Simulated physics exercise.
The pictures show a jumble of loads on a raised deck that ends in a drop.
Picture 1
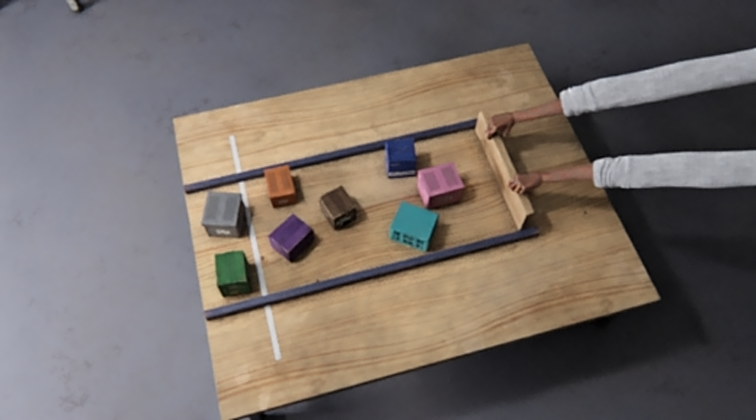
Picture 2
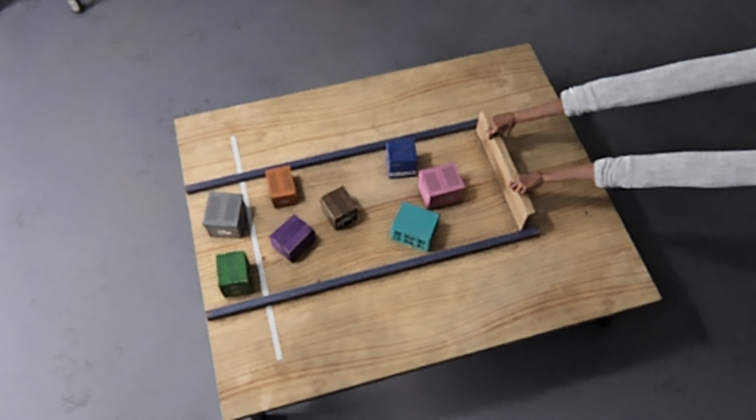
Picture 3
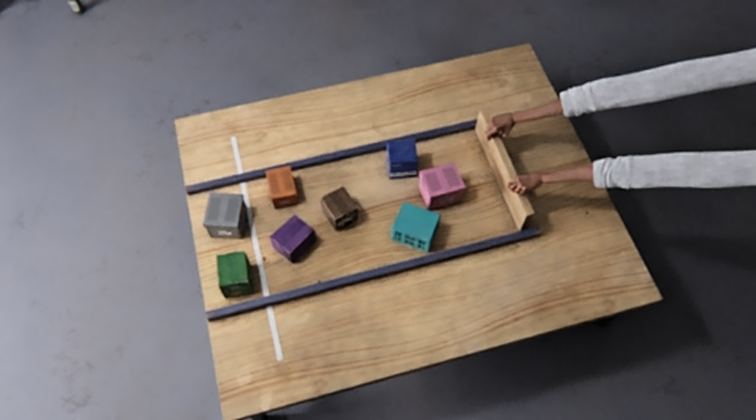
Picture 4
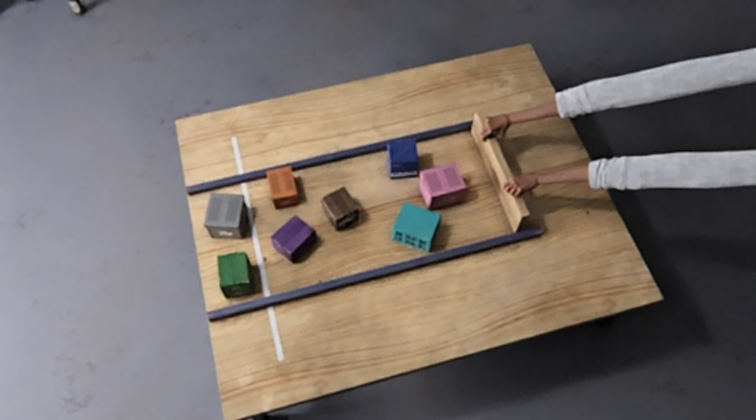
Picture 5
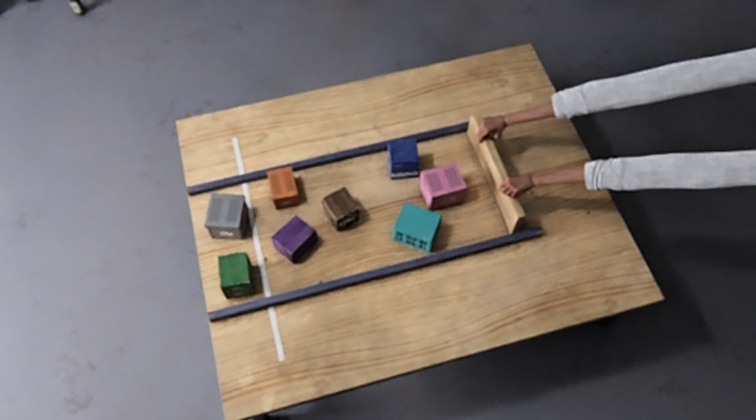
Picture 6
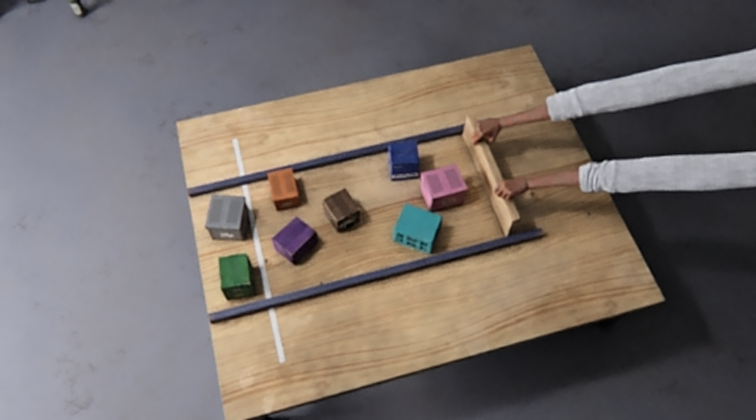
The clip shows eight colored blocks between two dark rails on a wooden table, near a white line at left. The blocks stay essentially still while two hands at right slide a wooden plank slightly left toward them.
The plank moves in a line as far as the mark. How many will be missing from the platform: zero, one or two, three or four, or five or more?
Here the number that fall off is one or two.
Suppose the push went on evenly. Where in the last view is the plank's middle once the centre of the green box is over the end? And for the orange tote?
Its middle is around (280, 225) and around (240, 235).
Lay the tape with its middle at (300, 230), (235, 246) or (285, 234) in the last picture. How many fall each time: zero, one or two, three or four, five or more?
One after another: No fall at all; five or over; none.
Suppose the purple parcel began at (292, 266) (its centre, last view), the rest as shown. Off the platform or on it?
Then it stays on.
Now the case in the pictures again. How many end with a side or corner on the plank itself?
That makes 3.
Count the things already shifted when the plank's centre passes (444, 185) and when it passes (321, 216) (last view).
By then 1, and 6.
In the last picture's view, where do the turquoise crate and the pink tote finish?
The turquoise crate at (244, 284), the pink tote at (235, 238).
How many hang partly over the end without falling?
Overhanging: 2.
Soon after, none off yet; green box at rest near (237, 277); grey tote at rest near (228, 218); purple parcel at rest near (295, 240).
After that, none off yet; green box at rest near (237, 277); grey tote at rest near (228, 218); purple parcel displaced about its own width near (273, 254).
In the end, the number that fall off is one or two; gone, grey tote and green box.
